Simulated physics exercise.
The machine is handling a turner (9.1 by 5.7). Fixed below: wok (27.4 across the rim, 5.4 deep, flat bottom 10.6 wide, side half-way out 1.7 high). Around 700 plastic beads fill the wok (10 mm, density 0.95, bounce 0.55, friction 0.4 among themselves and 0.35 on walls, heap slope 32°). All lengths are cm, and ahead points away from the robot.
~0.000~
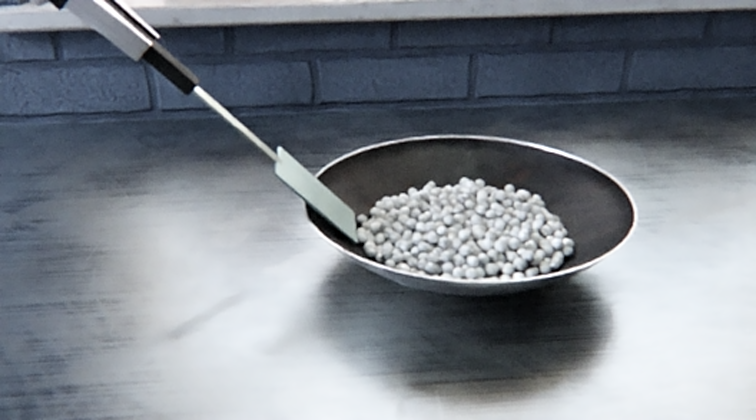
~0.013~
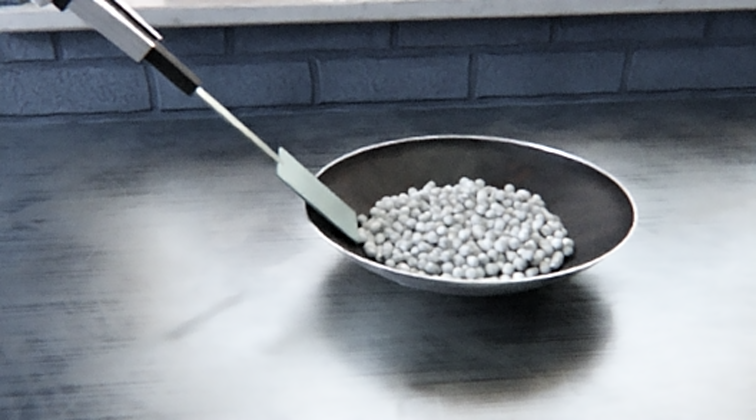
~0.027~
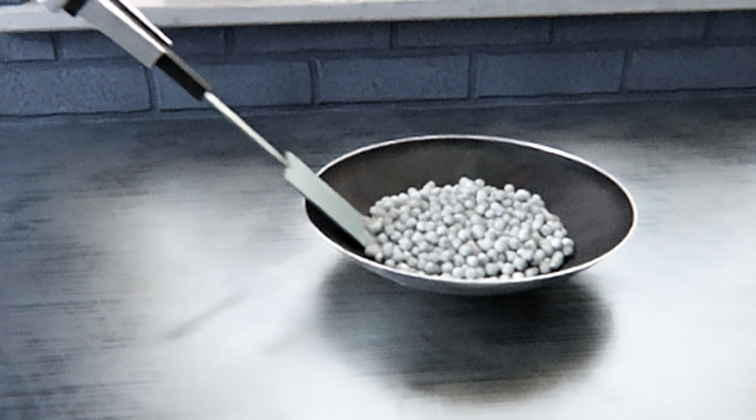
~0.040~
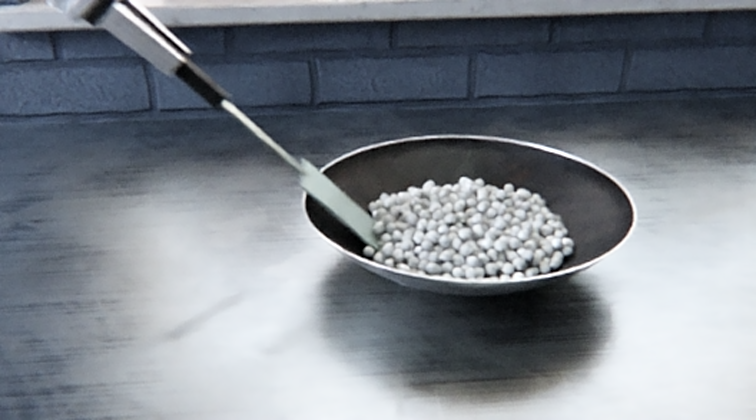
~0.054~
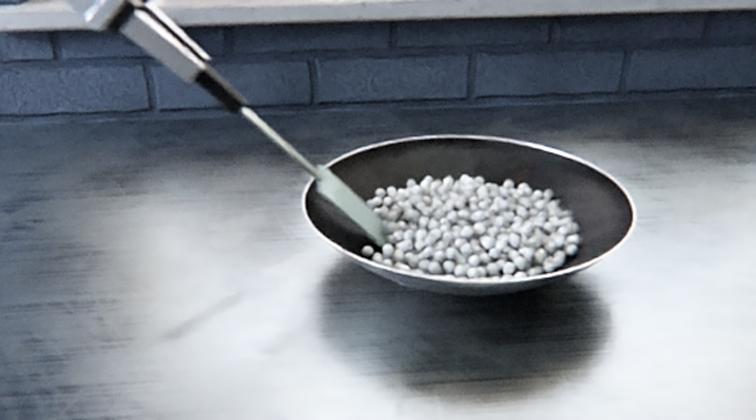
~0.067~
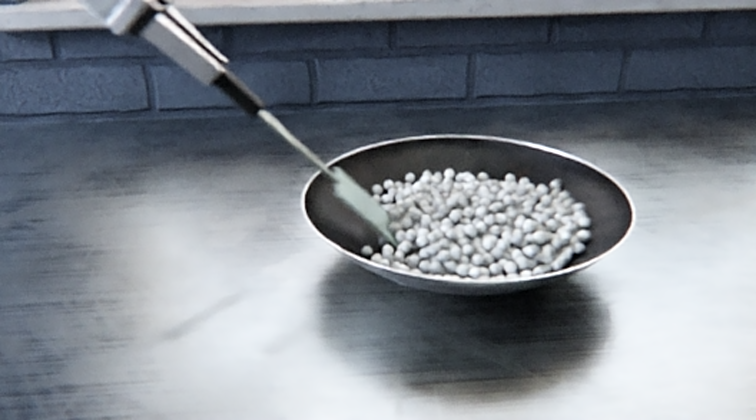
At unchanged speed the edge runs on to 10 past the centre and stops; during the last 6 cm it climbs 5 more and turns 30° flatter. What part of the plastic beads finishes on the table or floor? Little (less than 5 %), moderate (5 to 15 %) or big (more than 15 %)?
A big share, more than 15 %, ends on the table or floor.
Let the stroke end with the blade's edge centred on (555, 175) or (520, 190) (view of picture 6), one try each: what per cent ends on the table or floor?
About 15 and 5 per cent.
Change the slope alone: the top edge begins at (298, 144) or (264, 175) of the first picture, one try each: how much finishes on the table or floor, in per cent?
Some 25 and 20 per cent.
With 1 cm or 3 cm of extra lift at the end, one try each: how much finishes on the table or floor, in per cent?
About 20 and 20 per cent.
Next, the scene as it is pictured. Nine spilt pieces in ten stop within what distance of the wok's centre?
Roughly 70 cm.
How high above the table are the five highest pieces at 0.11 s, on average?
About 6 cm.
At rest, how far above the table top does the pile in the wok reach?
Some 5.0 cm.
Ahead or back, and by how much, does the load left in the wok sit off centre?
About 3.0 cm ahead.
After 0.11 s, sloping 47°, highest piece 6 above the table; 702 in the wok.
After 0.16 s, sloping 40°, highest piece 7 above the table; 698 in the wok, 4 on the blade or in flight.
After 0.39 s, sloping 17°, highest piece 18 above the table; 560 in the wok, 60 on the table or floor, 82 on the blade or in flight.
After 1.44 s, sloping 17°, highest piece 5 above the table; 560 in the wok, 142 on the table or floor.
At rest, 560 in the wok, 142 on the table or floor. That is 20 % on the table or floor.
